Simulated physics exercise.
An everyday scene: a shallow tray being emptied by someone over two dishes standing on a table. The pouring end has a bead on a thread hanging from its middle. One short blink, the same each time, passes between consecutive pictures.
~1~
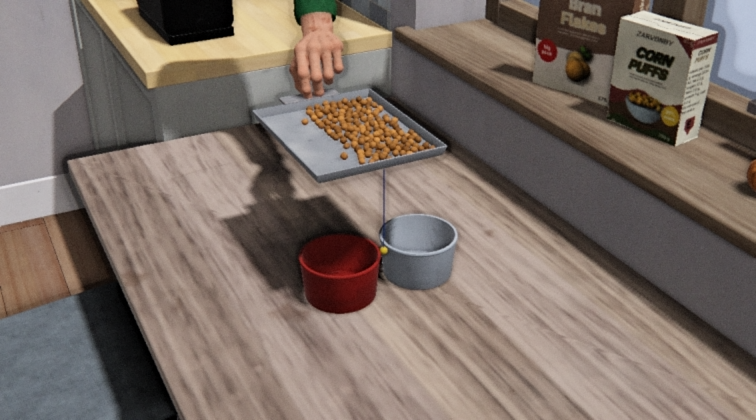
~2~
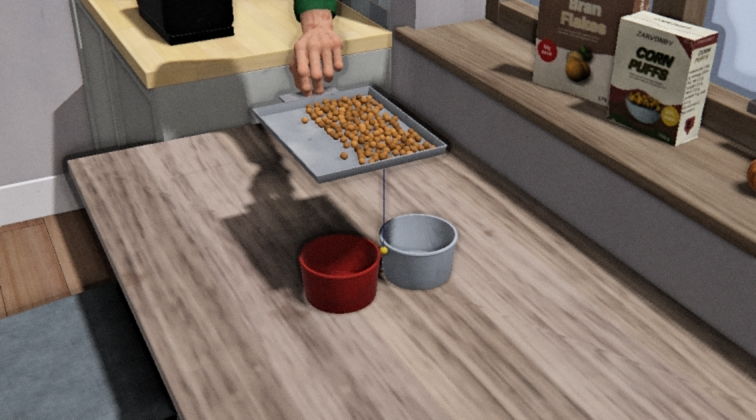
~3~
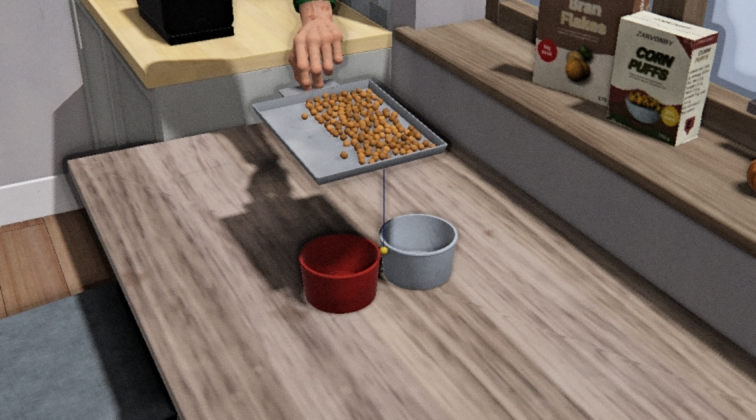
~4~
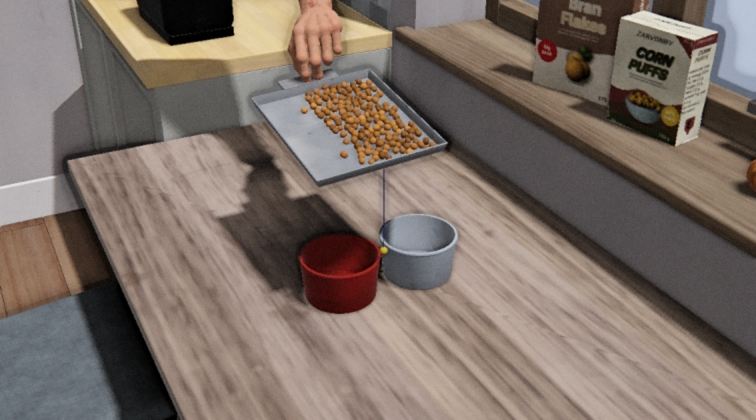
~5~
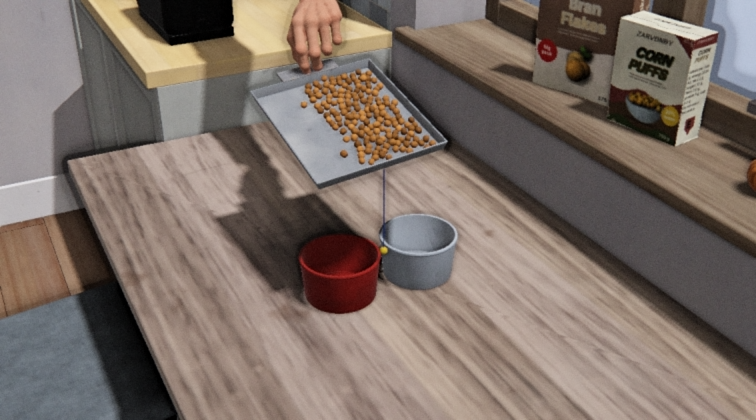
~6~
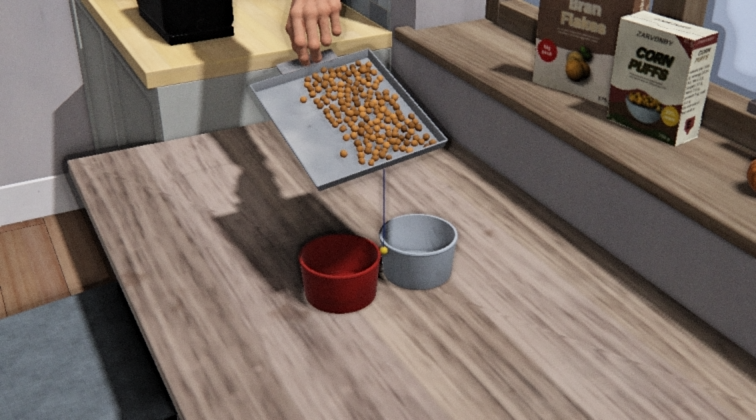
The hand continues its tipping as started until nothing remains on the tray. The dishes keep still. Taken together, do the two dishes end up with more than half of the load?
No - the dishes will gather a lesser portion.
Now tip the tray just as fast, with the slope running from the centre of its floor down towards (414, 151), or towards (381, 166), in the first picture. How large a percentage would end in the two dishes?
Lab note: Try 1 = 60 %, try 2 = 0 %.
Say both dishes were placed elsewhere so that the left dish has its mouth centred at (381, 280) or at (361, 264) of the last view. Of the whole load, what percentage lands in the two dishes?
40 %, then 40 %.
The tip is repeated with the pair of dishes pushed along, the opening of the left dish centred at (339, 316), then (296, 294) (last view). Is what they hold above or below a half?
The first place gets a lesser share, the second the greater share.
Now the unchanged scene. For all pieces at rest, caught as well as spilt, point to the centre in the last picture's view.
(339, 331).
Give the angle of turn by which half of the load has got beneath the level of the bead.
At some 105 degrees.
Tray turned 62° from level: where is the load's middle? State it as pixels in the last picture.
Near the pixel (349, 149).
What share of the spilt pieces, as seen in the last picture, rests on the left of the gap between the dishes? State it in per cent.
I'd guess close to 80 %.
Soon after the last picture, tray tipped steeply; nearly all on the tray; a small part outside both; a stray few in the air.
A little later, tray tipped past a quarter turn; about a quarter on the tray; a stray few in the left dish; about a quarter outside both; about half in the air.
Later still, tray tipped past a quarter turn; a small part in the left dish; most outside both.
At rest, tray tipped past a quarter turn; a small part in the left dish; none in the right dish; most outside both.
